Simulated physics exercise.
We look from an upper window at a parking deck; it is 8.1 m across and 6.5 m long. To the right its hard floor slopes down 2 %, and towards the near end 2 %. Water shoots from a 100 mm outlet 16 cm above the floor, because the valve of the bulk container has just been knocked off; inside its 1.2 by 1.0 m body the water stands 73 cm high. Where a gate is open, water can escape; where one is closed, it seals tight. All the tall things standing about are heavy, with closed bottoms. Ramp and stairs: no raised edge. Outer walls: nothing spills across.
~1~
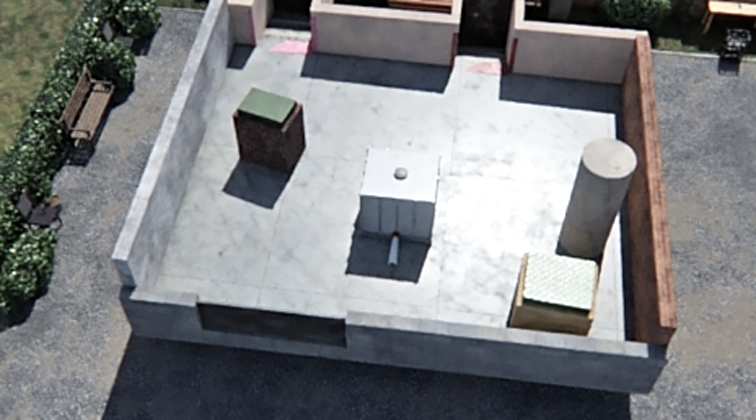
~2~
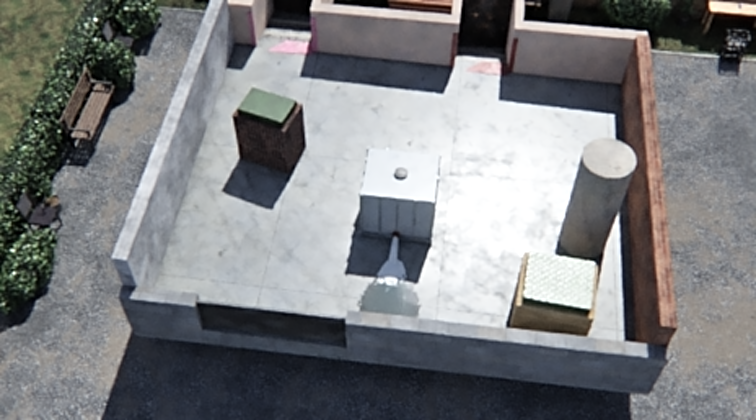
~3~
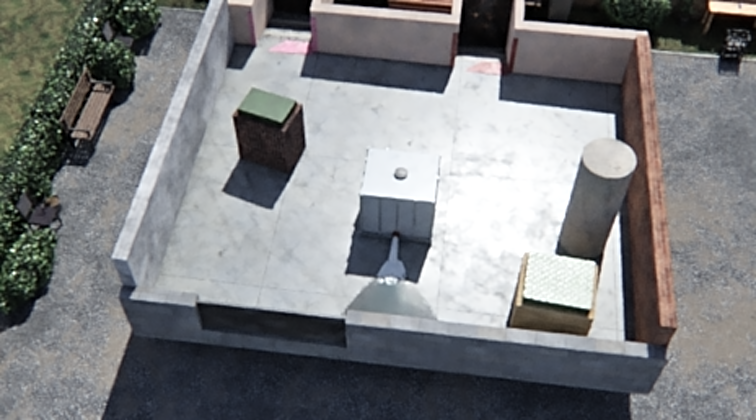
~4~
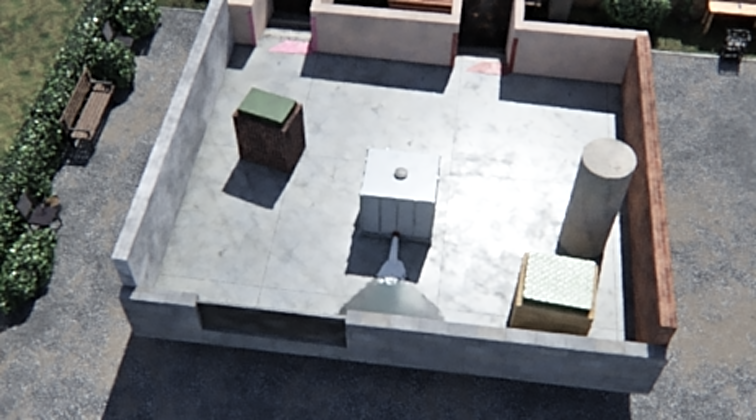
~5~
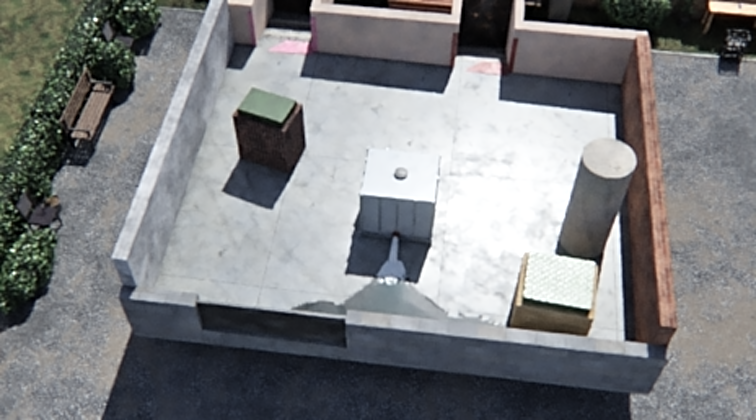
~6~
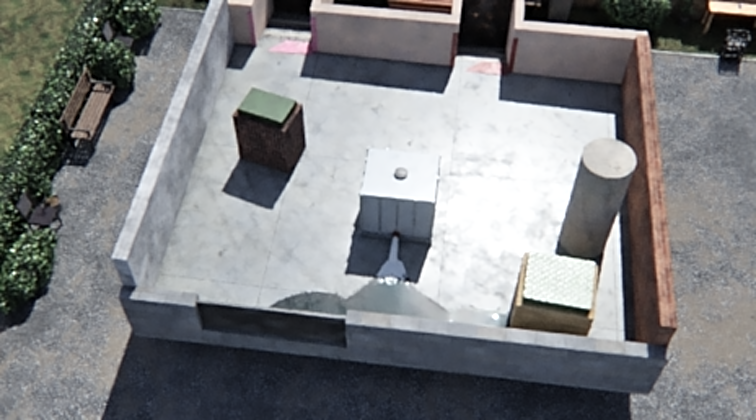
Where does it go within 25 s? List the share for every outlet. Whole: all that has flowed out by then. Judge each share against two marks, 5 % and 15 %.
Against the marks, the gate opening gets under 5 %; the stair shaft (marked red) gets less than 5 %; the down ramp (marked pink) gets under 5 %.
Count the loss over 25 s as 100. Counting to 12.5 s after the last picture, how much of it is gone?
0 %.
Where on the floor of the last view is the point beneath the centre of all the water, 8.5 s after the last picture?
Around (454, 315).
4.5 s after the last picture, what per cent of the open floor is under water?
It comes to about 15 percent wet.
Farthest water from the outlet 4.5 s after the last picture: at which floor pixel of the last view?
Around pixel (627, 370).
Then, 1.5 s after the last picture water covers 10 % of the floor and is deepest (7 cm) near (385, 330); gone so far, the gate opening 0 %, the stair shaft (marked red) 0 %, the down ramp (marked pink) 0 %.
Then, 4.5 s after the last picture water covers 15 % of the floor and is deepest (7 cm) near (627, 370); gone so far, the gate opening 0 %, the stair shaft (marked red) 0 %, the down ramp (marked pink) 0 %.
Then, 8.5 s after the last picture water covers 20 % of the floor and is deepest (8 cm) near (627, 370); gone so far, the gate opening 0 %, the stair shaft (marked red) 0 %, the down ramp (marked pink) 0 %.
Then, 12.5 s after the last picture water covers 25 % of the floor and is deepest (11 cm) near (627, 370); gone so far, the gate opening 0 %, the stair shaft (marked red) 0 %, the down ramp (marked pink) 0 %.
Then, 21.5 s after the last picture water covers 30 % of the floor and is deepest (12 cm) near (627, 370); gone so far, the gate opening 0 %, the stair shaft (marked red) 0 %, the down ramp (marked pink) 0 %.
